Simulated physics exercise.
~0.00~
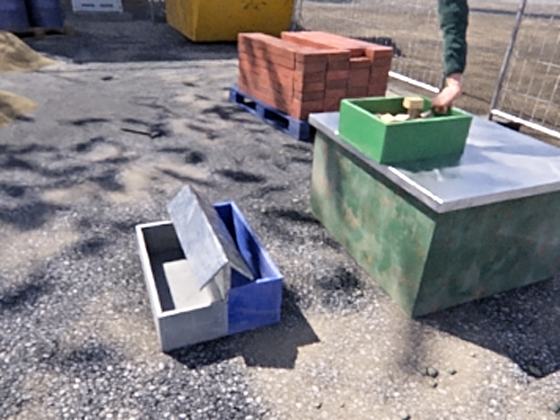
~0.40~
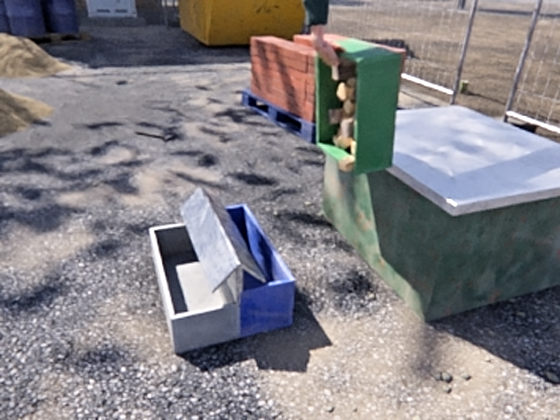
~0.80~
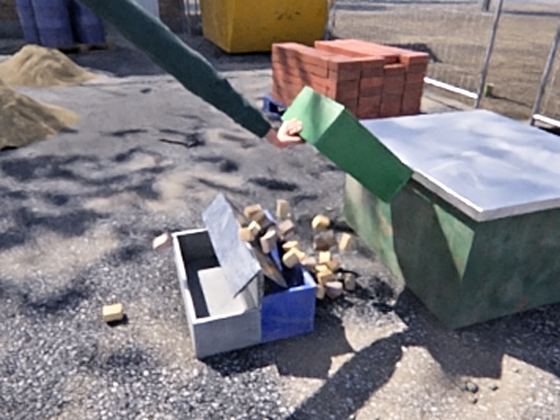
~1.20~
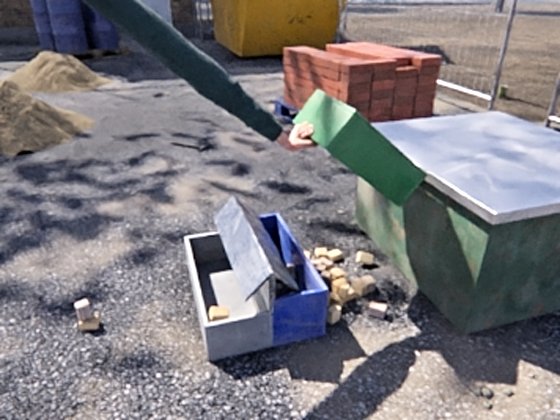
In this clip, a hand tips a green tote of wooden offcuts off the edge of a bench, spilling them toward a blue tote and grey box divided by a steel ridge; many end up on the ground before the blue tote, with a couple beyond the grey box.
